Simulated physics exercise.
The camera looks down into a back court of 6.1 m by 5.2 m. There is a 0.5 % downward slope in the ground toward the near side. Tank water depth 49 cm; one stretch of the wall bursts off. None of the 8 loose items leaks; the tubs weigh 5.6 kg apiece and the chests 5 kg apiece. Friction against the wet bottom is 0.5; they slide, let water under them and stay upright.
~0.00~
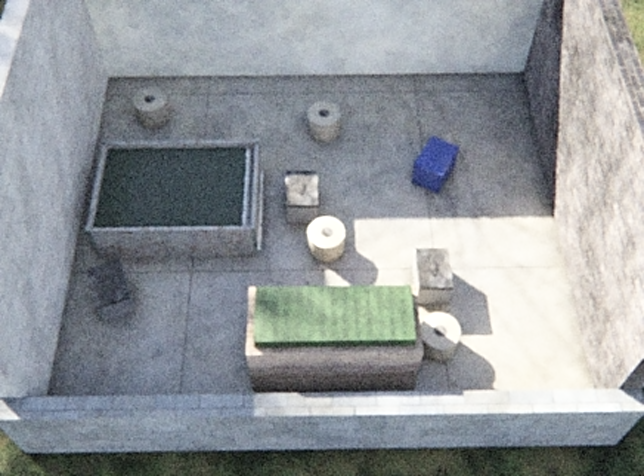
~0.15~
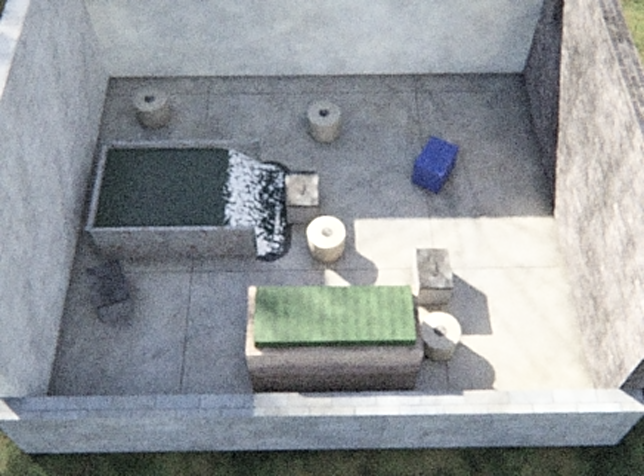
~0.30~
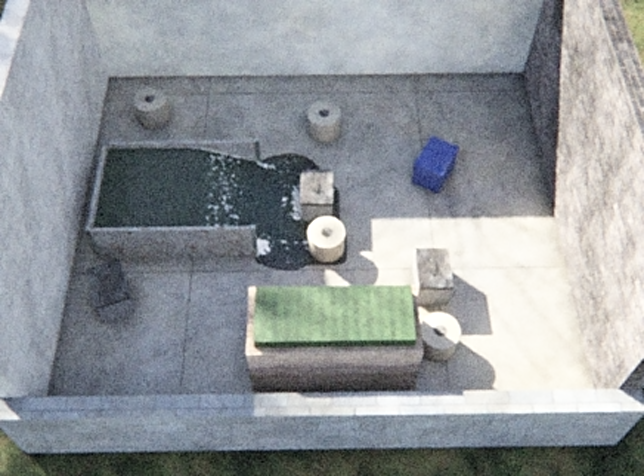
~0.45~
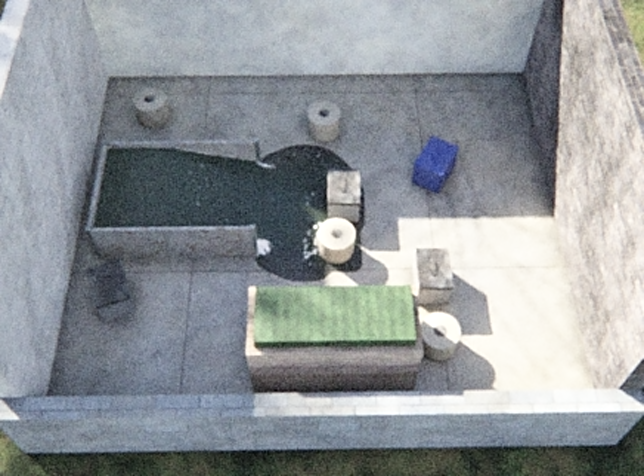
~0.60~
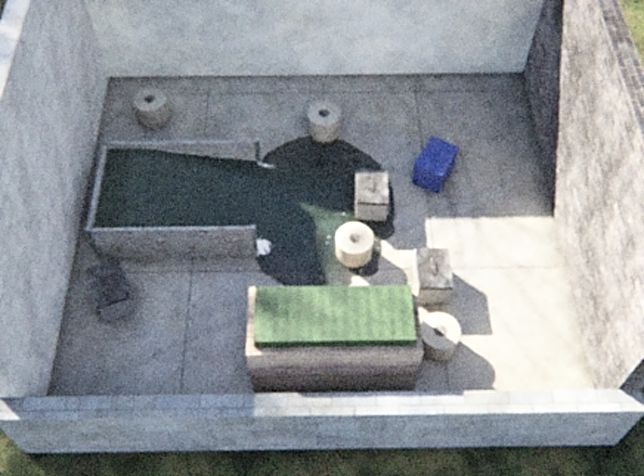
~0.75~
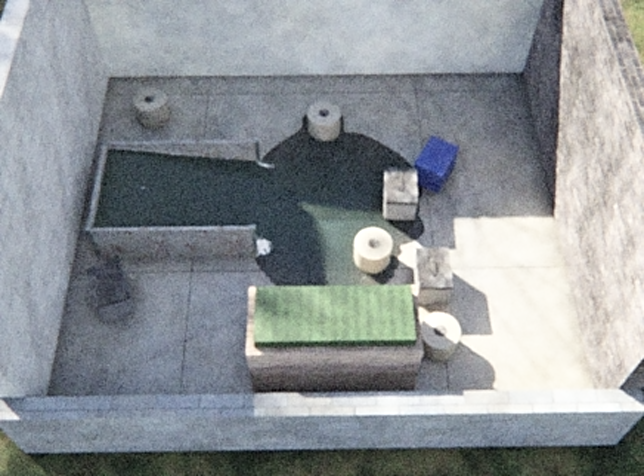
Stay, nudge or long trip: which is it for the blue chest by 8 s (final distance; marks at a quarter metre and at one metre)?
Somewhat dislodged.
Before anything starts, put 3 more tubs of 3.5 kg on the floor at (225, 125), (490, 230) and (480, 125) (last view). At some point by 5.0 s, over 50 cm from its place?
First within, then beyond, then beyond.
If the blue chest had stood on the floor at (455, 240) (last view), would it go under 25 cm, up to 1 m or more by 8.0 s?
I'd say it lands far off.
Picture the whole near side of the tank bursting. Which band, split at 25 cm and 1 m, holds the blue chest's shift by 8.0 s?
The blue chest simply stays where it is.
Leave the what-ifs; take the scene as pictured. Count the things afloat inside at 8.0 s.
The count is 5.
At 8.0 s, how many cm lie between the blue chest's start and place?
Roughly 80 centimetres.
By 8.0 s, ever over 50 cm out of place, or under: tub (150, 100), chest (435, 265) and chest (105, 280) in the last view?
Within the limit, then beyond the limit, then within the limit.
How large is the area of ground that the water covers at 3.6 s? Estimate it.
My estimate is roughly 20 m2.
After 1.6 s the blue chest is near (514, 141), 1.0 m from its start, aground; 1 afloat.
After 3.6 s the blue chest is near (528, 112), 1.4 m from its start, afloat; 4 afloat.
After 5.6 s the blue chest is near (510, 120), 1.2 m from its start, afloat; 5 afloat.
After 8.0 s the blue chest is near (476, 124), 0.8 m from its start, afloat; 5 afloat.
